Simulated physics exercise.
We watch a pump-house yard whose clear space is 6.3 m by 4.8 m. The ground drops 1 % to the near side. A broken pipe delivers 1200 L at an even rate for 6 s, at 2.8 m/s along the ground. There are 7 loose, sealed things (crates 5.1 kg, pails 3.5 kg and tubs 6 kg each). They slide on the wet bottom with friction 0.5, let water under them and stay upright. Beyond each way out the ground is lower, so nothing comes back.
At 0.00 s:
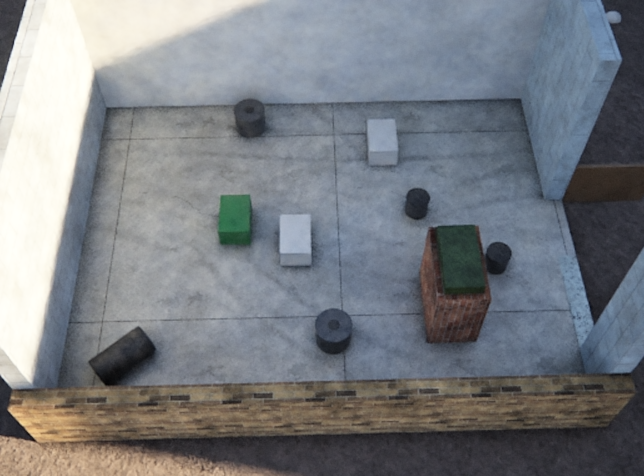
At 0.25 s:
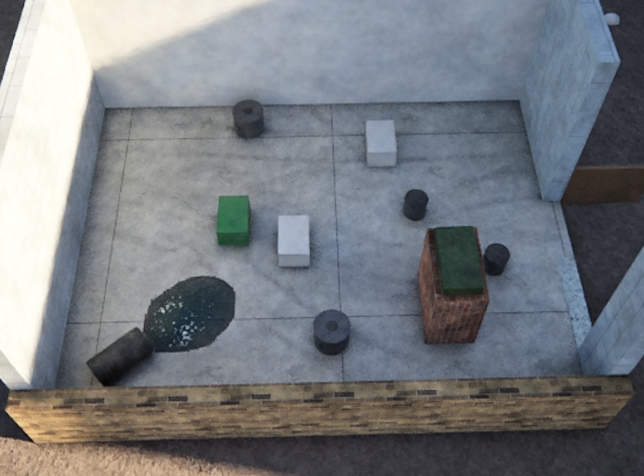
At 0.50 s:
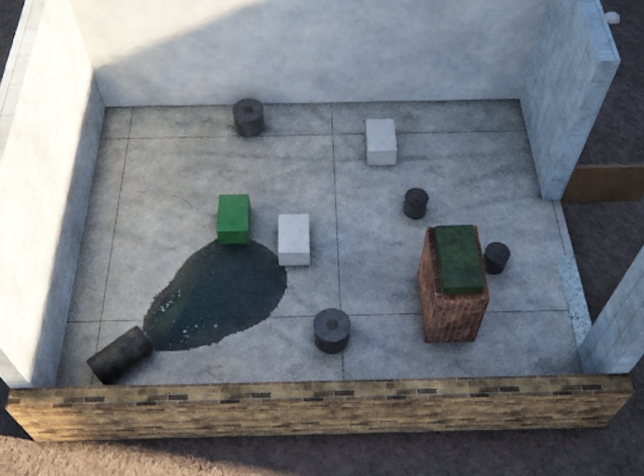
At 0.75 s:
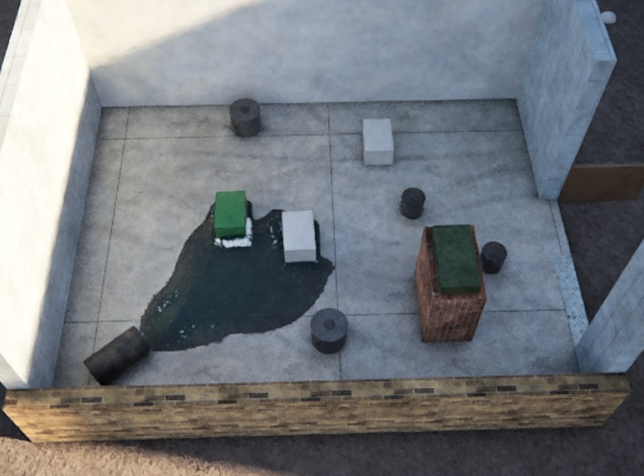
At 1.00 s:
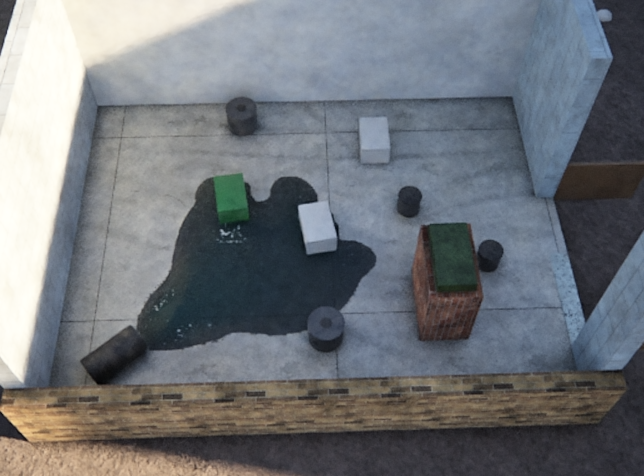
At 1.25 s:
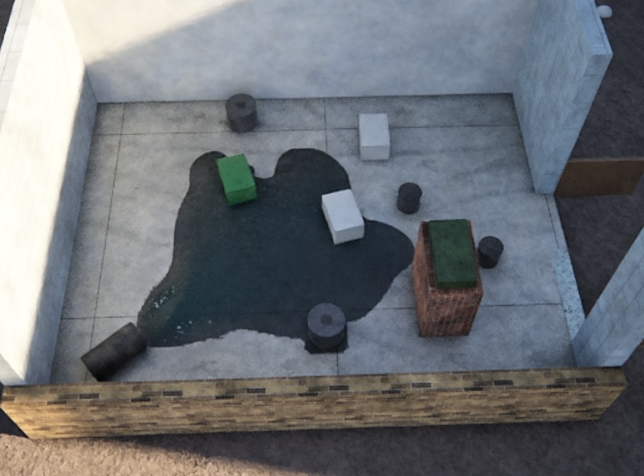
Walled yard with dark water spreading from a pipe at left, then nudging a green crate backward and a white box rightward.
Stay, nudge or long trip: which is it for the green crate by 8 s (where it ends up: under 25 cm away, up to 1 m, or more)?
Green crate ends far away.
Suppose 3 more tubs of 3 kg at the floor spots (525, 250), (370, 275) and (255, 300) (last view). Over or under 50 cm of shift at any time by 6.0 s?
In turn: Short of it, over, past it.
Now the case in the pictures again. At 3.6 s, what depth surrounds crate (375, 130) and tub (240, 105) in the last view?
About 6 and 4 cm.
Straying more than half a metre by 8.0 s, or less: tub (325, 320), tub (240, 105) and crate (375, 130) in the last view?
In turn: Under, over, more.
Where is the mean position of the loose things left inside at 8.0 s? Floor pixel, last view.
Around (419, 238).
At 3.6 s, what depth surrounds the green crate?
Roughly 8 cm.
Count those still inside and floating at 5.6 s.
At that moment 5.
After 1.8 s the green crate is near (249, 139), 1.2 m from its start, aground; 0 of 7 are out; 1 afloat.
After 3.6 s the green crate is near (323, 92), 2.4 m from its start, afloat; 0 of 7 are out; 4 afloat.
After 5.6 s the green crate is near (394, 96), 3.0 m from its start, afloat; 0 of 7 are out; 5 afloat.
After 8.0 s the green crate is near (471, 118), 3.7 m from its start, afloat; 1 of 7 are out; 3 afloat.
